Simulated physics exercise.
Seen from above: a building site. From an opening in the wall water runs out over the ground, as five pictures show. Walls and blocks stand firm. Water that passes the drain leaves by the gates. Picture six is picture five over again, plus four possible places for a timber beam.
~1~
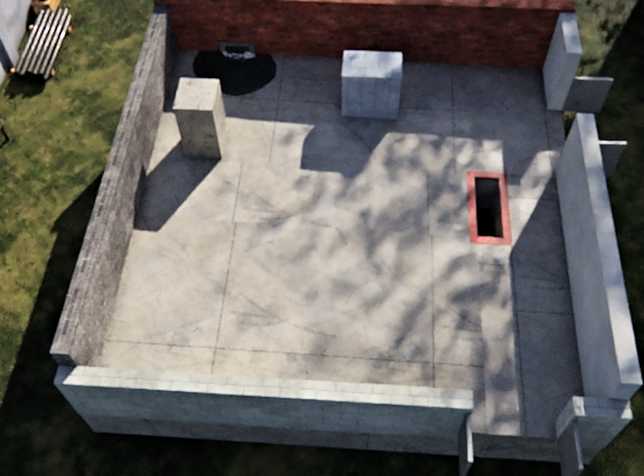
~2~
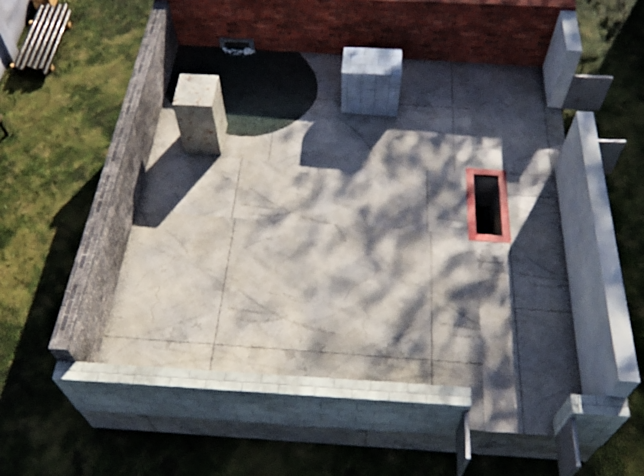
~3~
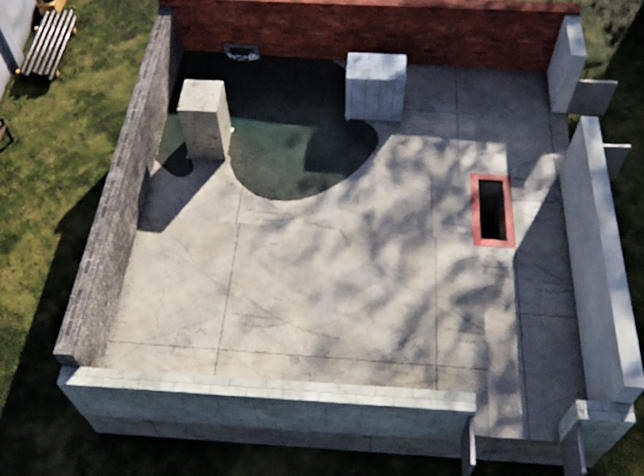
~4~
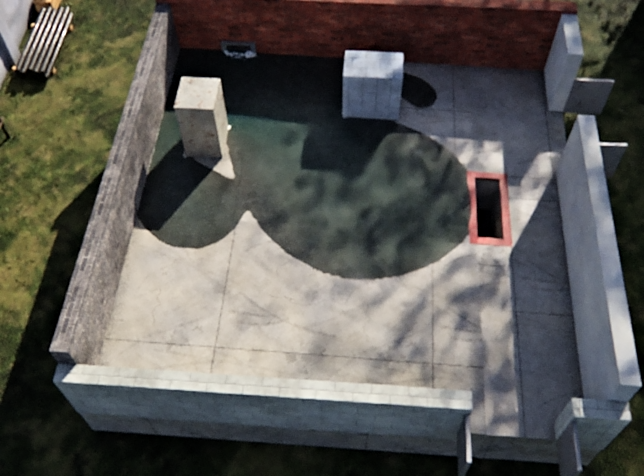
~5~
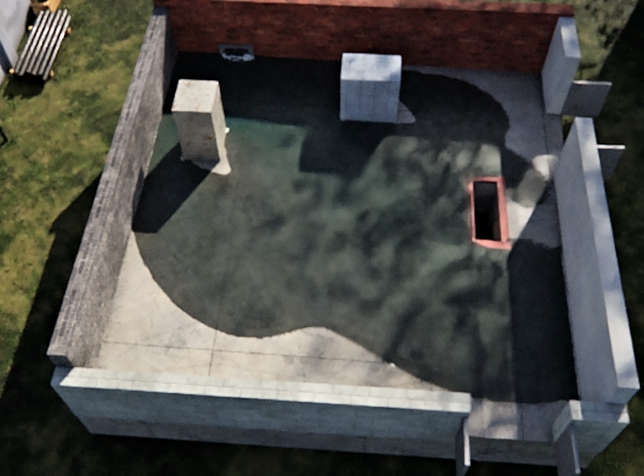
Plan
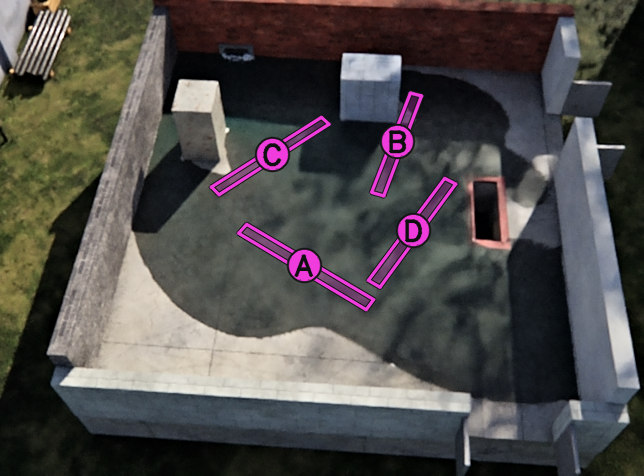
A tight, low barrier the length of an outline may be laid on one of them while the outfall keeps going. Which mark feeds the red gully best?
A works best here.
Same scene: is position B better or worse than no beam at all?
It is worse.
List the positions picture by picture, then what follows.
In the first frame, outfall at (237, 48); red gully at (489, 207); open gate at (509, 418); open gate at (551, 138); 3 % of the ground under water, visible out to (246, 86); red gully still dry.
In the second frame, 11 % of the ground under water, visible out to (230, 132); red gully still dry.
In the third frame, 20 % of the ground under water, visible out to (343, 176); red gully still dry.
In the fourth frame, 40 % of the ground under water, visible out to (410, 269); red gully still dry.
In the fifth frame, 68 % of the ground under water, visible out to (562, 373); red gully taking water.
In magenta, A from (242, 228) to (369, 304); B from (377, 194) to (415, 94); C from (215, 190) to (325, 120); D from (374, 283) to (450, 181).
If A is chosen, about 29 % of the stream goes into the red gully, about 71 % out by the gates.
If B is chosen, about 9 % of the stream goes into the red gully, about 91 % out by the gates.
If C is chosen, about 12 % of the stream goes into the red gully, about 87 % out by the gates.
If D is chosen, about 8 % of the stream goes into the red gully, about 92 % out by the gates.
